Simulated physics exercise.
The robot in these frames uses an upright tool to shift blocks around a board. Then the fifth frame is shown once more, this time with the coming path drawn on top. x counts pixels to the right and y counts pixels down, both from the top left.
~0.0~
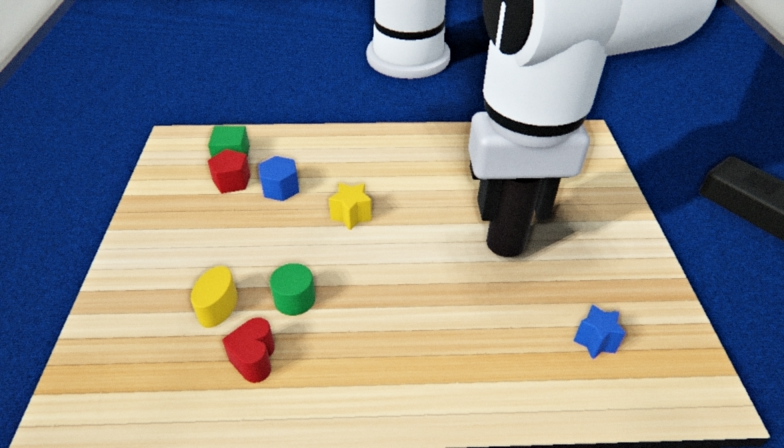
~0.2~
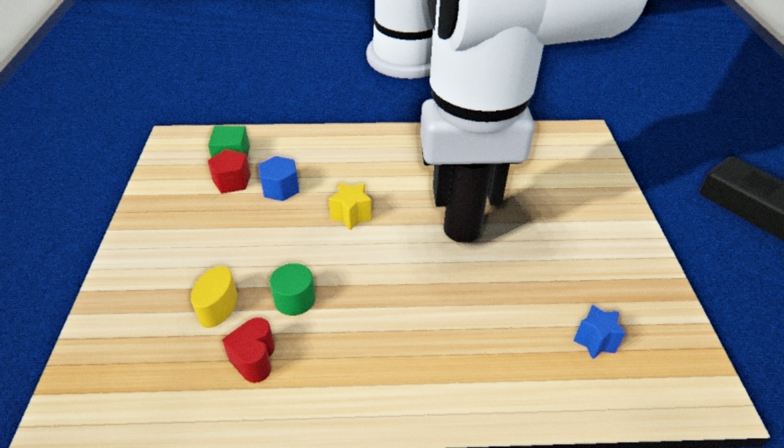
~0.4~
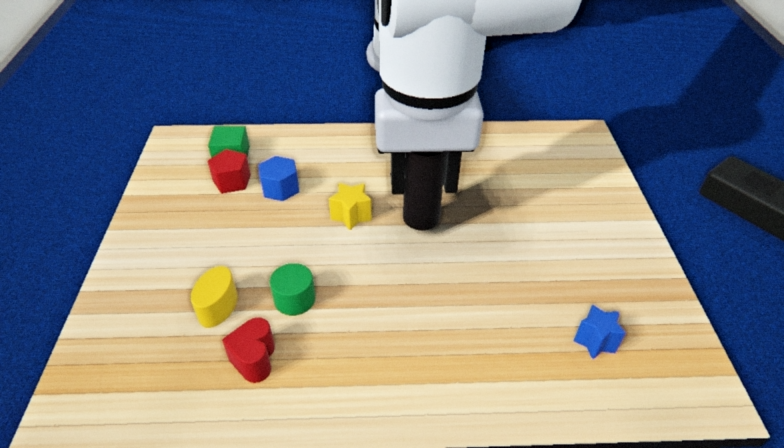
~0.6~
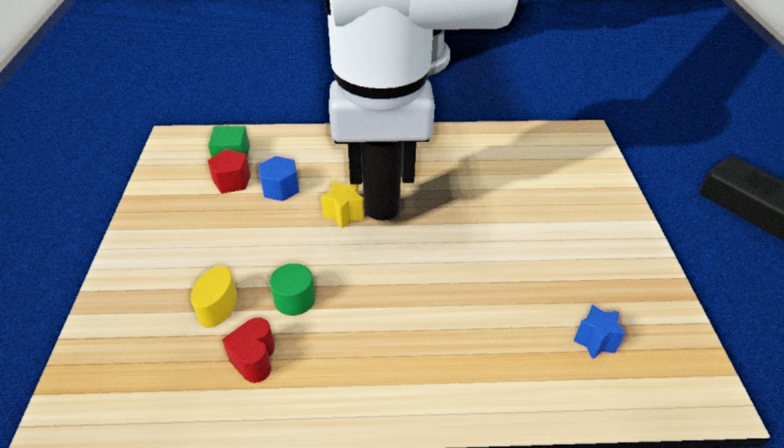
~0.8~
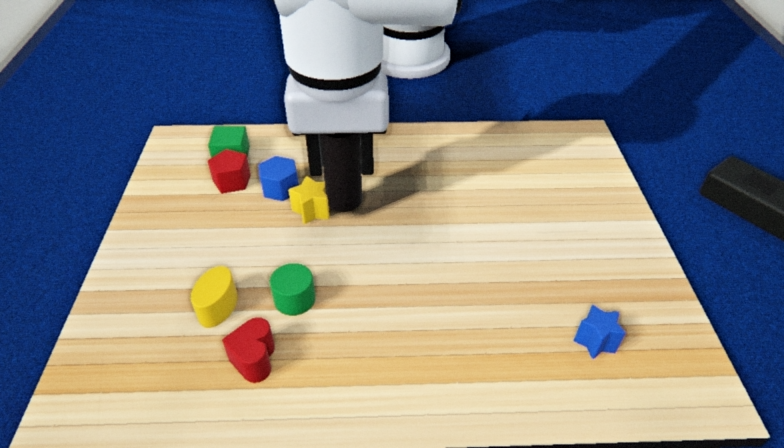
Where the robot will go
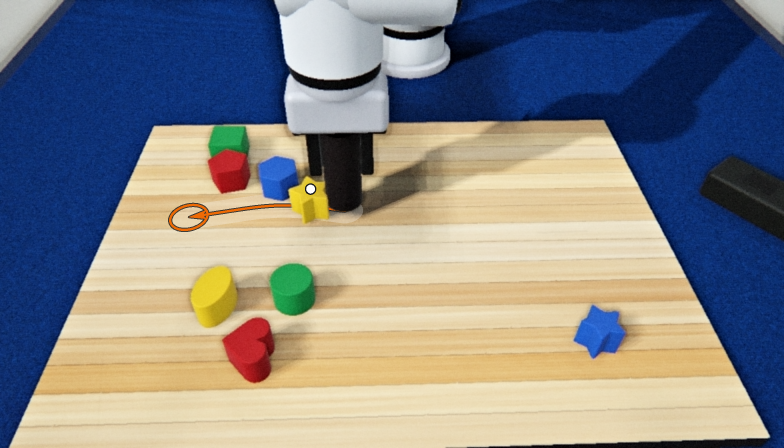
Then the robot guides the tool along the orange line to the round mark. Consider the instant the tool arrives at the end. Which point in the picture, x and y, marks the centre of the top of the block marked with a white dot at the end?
Final place: (147, 199).
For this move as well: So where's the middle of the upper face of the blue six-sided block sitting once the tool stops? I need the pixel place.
So, by the moment the path ends, you'll find the top centre of the blue six-sided block at (263, 161).
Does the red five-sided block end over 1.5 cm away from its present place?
The answer is no.
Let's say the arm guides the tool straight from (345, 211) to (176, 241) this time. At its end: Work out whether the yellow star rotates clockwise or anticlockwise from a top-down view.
Top view: Clockwise.
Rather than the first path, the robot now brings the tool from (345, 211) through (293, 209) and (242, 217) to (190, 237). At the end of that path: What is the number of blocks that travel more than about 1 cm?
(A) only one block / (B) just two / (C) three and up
The one that fits is B, just two.
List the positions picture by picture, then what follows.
In the first frame, tip of the tool at (506, 244), middles of tops, red five-sided block at (227, 161), blue six-sided block at (277, 167), yellow star at (350, 194).
In the second frame, tool at (462, 230), nothing pushed.
In the third frame, tool at (421, 218), nothing pushed.
In the fourth frame, tool at (382, 208), yellow star at (343, 193).
In the fifth frame, tool at (344, 200), red five-sided block at (227, 161), blue six-sided block at (277, 167), yellow star at (311, 189).
The line goes from (345, 211) through (269, 206) to (189, 217); the dot is on the yellow star.
What follows on the original path. One third of the way, tool at (292, 195); blue six-sided block at (263, 162), turned 25° clockwise; yellow star at (257, 188).
Two thirds of the way, tool at (239, 199); blue six-sided block at (263, 161), turned 25° clockwise; yellow star at (202, 192).
At the end, tool at (185, 207); red five-sided block unmoved; blue six-sided block at (263, 161), turned 25° clockwise; yellow star at (147, 199).
